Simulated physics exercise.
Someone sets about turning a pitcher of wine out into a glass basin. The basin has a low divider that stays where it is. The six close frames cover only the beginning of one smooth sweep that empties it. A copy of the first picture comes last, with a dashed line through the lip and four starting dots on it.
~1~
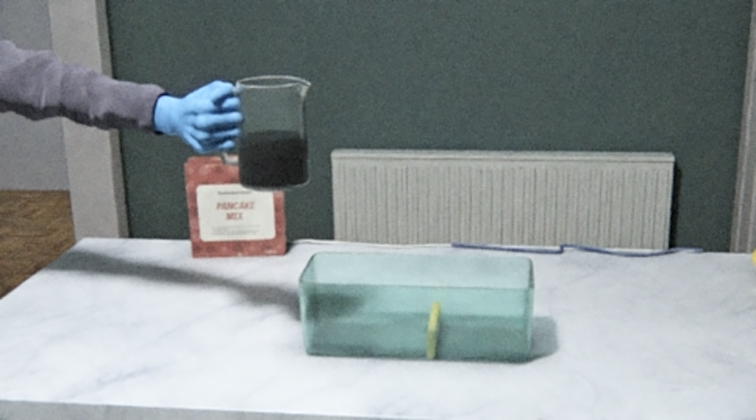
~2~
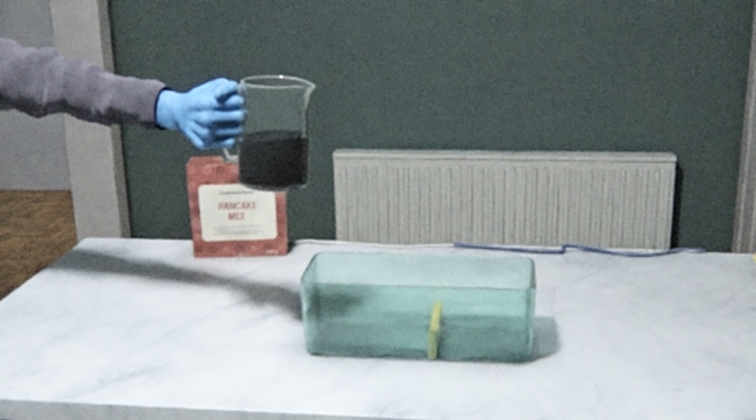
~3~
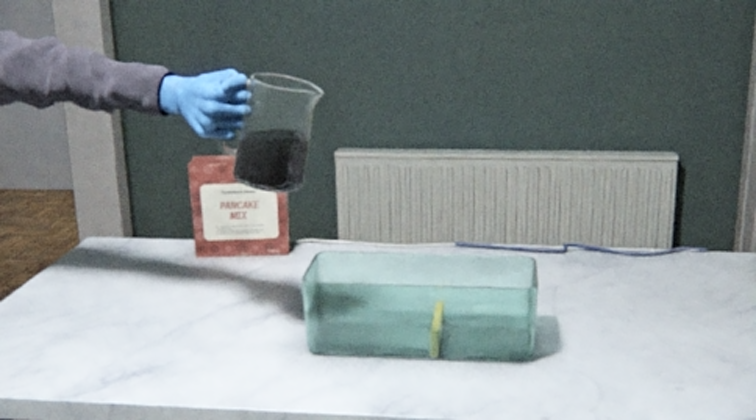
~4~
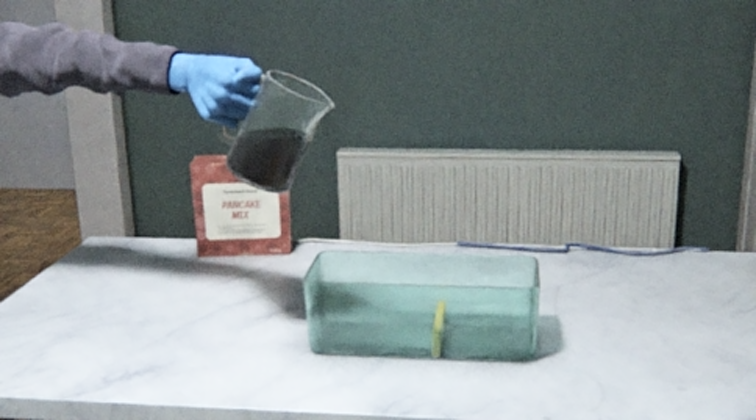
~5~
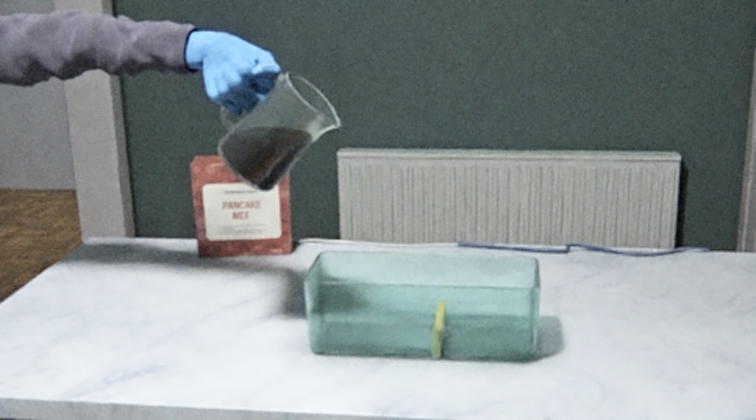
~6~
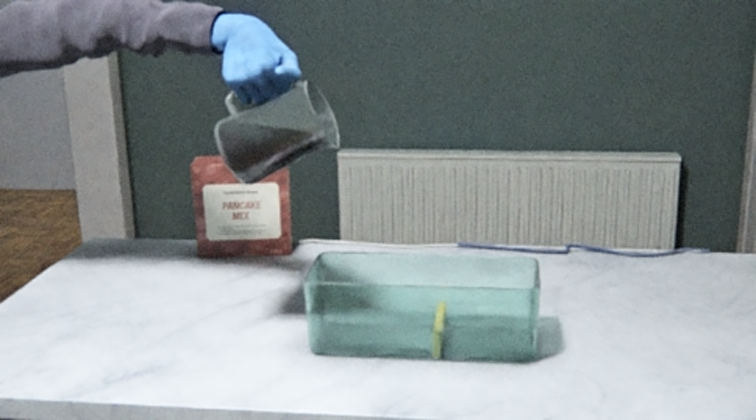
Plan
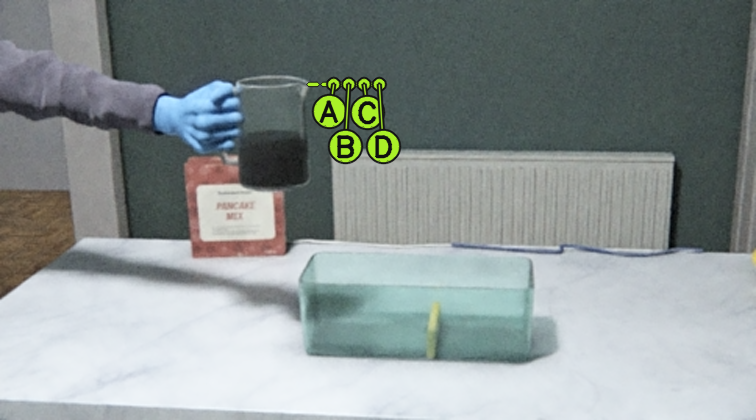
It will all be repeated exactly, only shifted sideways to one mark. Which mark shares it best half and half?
Place C does it best.
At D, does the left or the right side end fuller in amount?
More ends on the right.
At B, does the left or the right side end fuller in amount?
More ends on the left.
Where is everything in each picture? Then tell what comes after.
Upright, lip at (308, 84); basin from (304, 352) to (530, 361); top of the wall at (434, 317); nothing has left yet, in the first picture.
Tipped about 3°, lip at (313, 86); nothing has left yet, in the second picture.
Tipped about 12°, lip at (322, 93); nothing has left yet, in the third picture.
Tipped about 27°, lip at (333, 106); nothing has left yet, in the fourth picture.
Tipped about 45°, lip at (339, 125); nothing has left yet, in the fifth picture.
Tipped about 64°, lip at (339, 146); nothing has left yet, in the sixth picture.
In lime, A at (333, 84); B at (348, 84); C at (364, 84); D at (379, 84).
If A is chosen, about 83 % ends left of the wall and 6 % right of it; 11 % is lost outside.
If B is chosen, about 82 % ends left of the wall and 12 % right of it; 6 % is lost outside.
If C is chosen, about 48 % ends left of the wall and 50 % right of it.
If D is chosen, about 16 % ends left of the wall and 80 % right of it; 4 % is lost outside.
